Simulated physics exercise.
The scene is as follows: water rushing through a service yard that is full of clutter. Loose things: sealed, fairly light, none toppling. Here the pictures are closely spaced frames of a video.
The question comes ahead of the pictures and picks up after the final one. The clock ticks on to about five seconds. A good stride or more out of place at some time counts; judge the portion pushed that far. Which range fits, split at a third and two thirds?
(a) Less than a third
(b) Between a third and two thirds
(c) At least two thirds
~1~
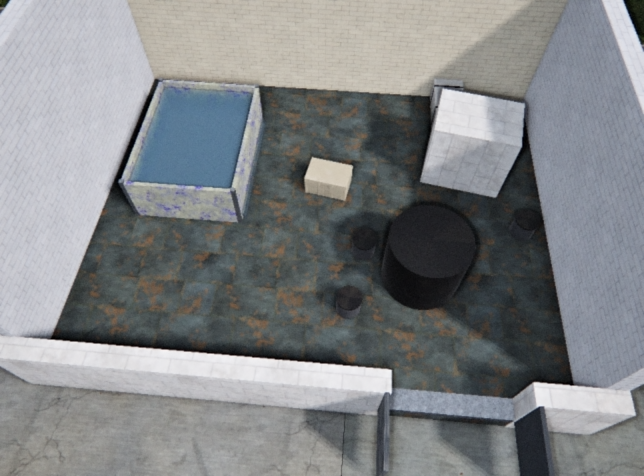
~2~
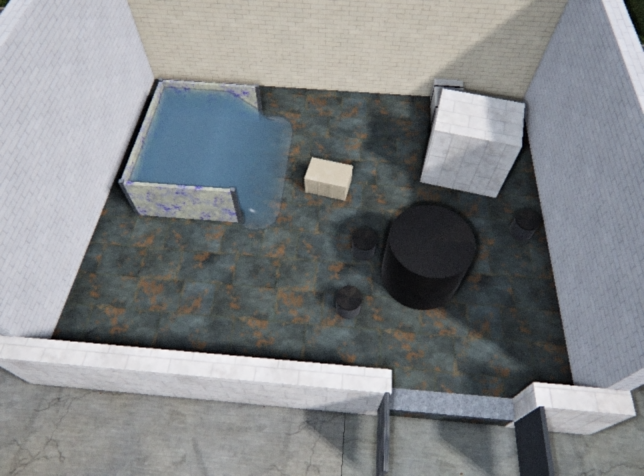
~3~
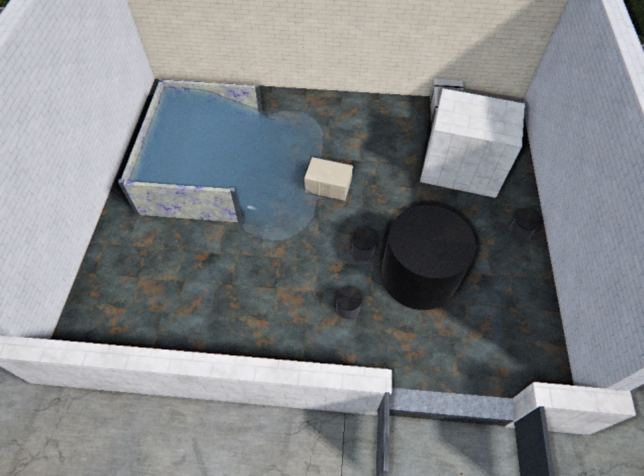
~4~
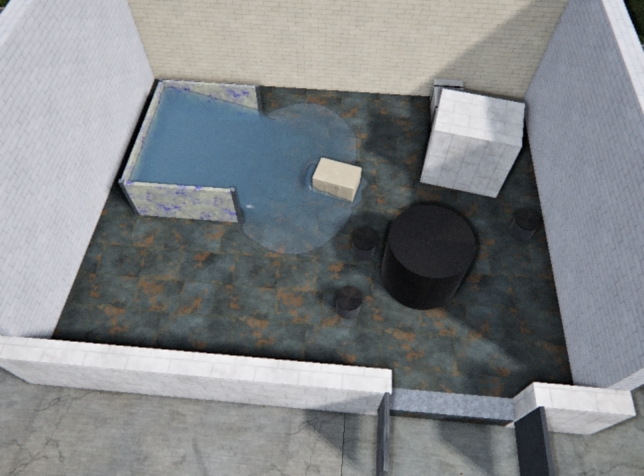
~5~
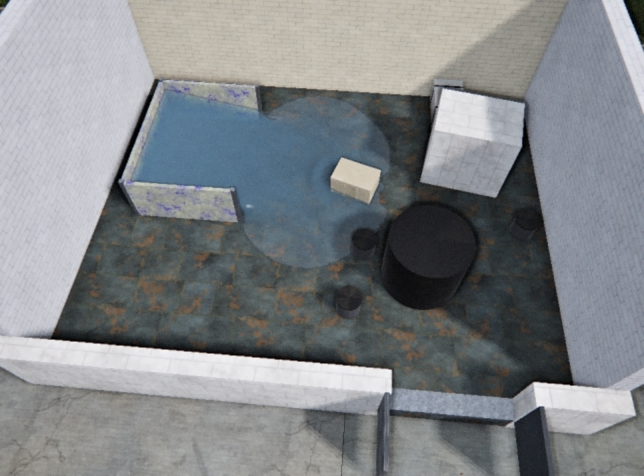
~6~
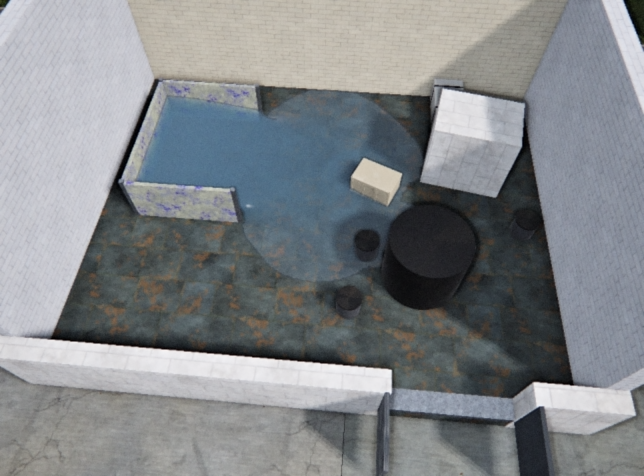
c.
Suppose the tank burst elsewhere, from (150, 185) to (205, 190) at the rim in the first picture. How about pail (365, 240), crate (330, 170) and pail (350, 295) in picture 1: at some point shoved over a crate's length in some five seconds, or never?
In that order: Swept aside, no, moved that far.
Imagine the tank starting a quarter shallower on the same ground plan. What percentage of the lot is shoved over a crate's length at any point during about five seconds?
I'd put it near 100 out of a hundred.
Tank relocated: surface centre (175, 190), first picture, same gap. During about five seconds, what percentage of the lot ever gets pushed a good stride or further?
Estimate: Approx. 100 %.
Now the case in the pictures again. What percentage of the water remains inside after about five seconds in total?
92 %.
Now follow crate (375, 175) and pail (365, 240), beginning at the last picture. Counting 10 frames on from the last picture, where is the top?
The tops should be near (521, 220) and near (354, 336).
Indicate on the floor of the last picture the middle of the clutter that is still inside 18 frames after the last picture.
On the floor of the last picture, roughly (455, 237).
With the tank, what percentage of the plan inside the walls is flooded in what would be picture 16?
I'd call it close to 65 per cent.
A moment on, 1 of 5 are well off their spots; 1 afloat.
Next, 4 of 5 are well off their spots; 5 afloat.
Later, 5 of 5 are well off their spots; 4 afloat.
In the end, 5 of 5 are well off their spots, and 5 have been at some point; 3 afloat.
